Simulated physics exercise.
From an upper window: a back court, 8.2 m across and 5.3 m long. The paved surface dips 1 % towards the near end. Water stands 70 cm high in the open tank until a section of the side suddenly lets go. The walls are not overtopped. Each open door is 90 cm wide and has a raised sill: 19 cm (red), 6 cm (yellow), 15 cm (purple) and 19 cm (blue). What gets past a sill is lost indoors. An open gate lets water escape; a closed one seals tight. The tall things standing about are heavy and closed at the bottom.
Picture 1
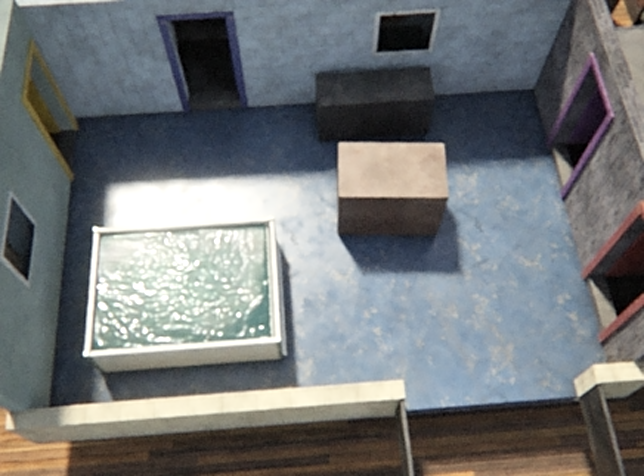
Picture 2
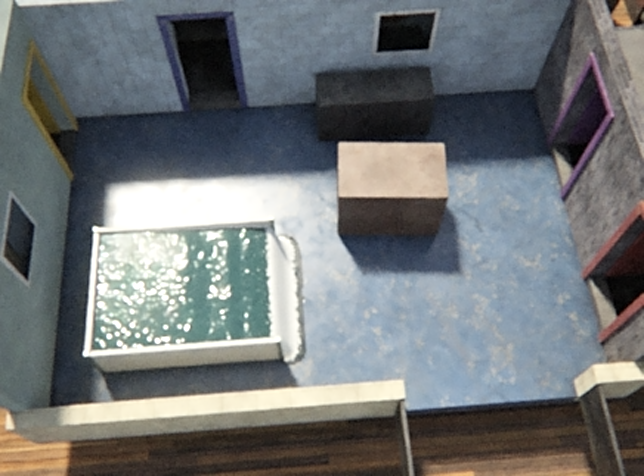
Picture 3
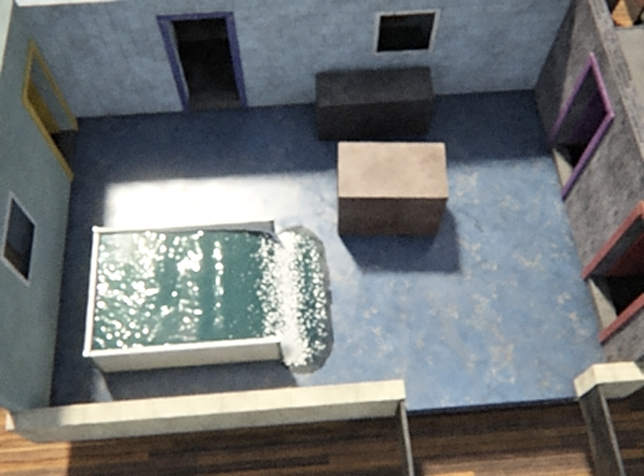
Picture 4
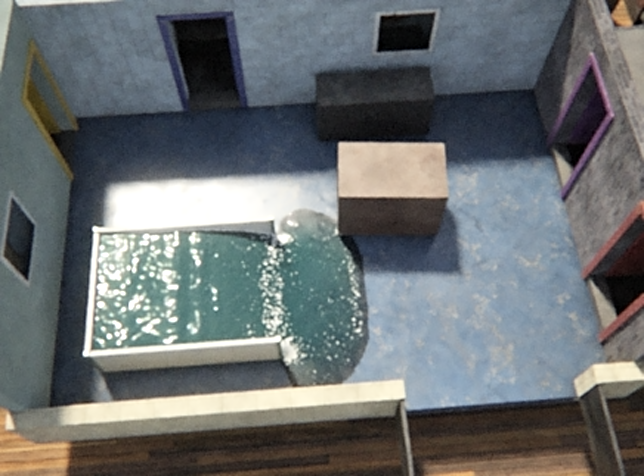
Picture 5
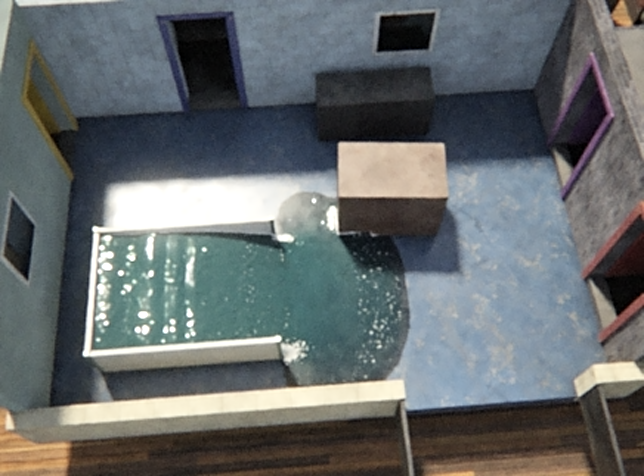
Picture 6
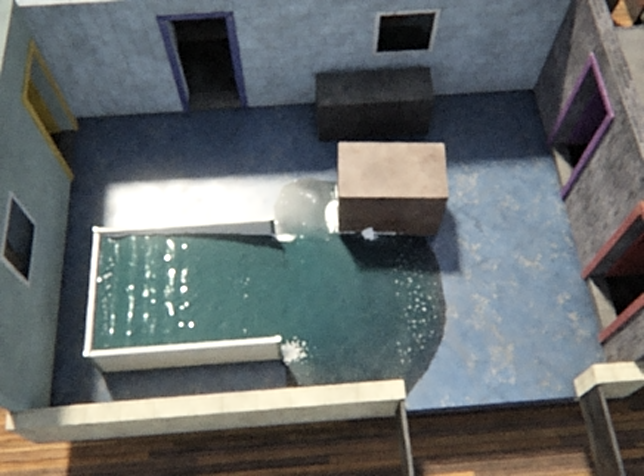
Water pours from the open tank's right side and spreads across the blue floor past a block.
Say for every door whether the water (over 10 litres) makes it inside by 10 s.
Door by door: At the red door it exceeds the limit; at the yellow door it does not reach the limit; at the purple door it keeps below the limit; at the blue door it stays under the limit.
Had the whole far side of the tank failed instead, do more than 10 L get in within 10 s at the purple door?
Against that limit: Purple not over.
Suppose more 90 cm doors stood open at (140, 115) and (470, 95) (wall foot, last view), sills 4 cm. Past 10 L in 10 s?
In turn: Below, over.
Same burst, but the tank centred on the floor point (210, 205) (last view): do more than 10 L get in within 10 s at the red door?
Then: Red not over.
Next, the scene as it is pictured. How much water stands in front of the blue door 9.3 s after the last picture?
Some 3.0 cm.
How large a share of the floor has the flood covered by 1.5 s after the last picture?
About 45 per cent.
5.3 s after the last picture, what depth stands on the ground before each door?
In cm: Red 12, yellow 4, purple 7, blue 2.
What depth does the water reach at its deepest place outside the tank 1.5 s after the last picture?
Up to some 38 cm.
Then, 0.7 s after the last picture water covers 40 % of the floor and is deepest (32 cm) near (285, 330); red door 12 cm at the sill, 0 L in, yellow door not reached, purple door not reached, blue door not reached.
Then, 1.5 s after the last picture water covers 45 % of the floor and is deepest (38 cm) near (609, 377); red door 33 cm at the sill, 14 L in, yellow door not reached, purple door 5 cm at the sill, 0 L in, blue door not reached.
Then, 2.8 s after the last picture water covers 60 % of the floor and is deepest (34 cm) near (609, 377); red door 32 cm at the sill, 122 L in, yellow door not reached, purple door 11 cm at the sill, 0 L in, blue door 4 cm at the sill, 0 L in.
Then, 5.3 s after the last picture water covers 75 % of the floor and is deepest (21 cm) near (453, 97); red door 12 cm at the sill, 168 L in, yellow door 4 cm at the sill, 0 L in, purple door 7 cm at the sill, 0 L in, blue door 2 cm at the sill, 0 L in.
Then, 9.3 s after the last picture water covers 95 % of the floor and is deepest (10 cm) near (570, 276); red door 6 cm at the sill, 168 L in, yellow door 5 cm at the sill, 0 L in, purple door 8 cm at the sill, 0 L in, blue door 3 cm at the sill, 0 L in.
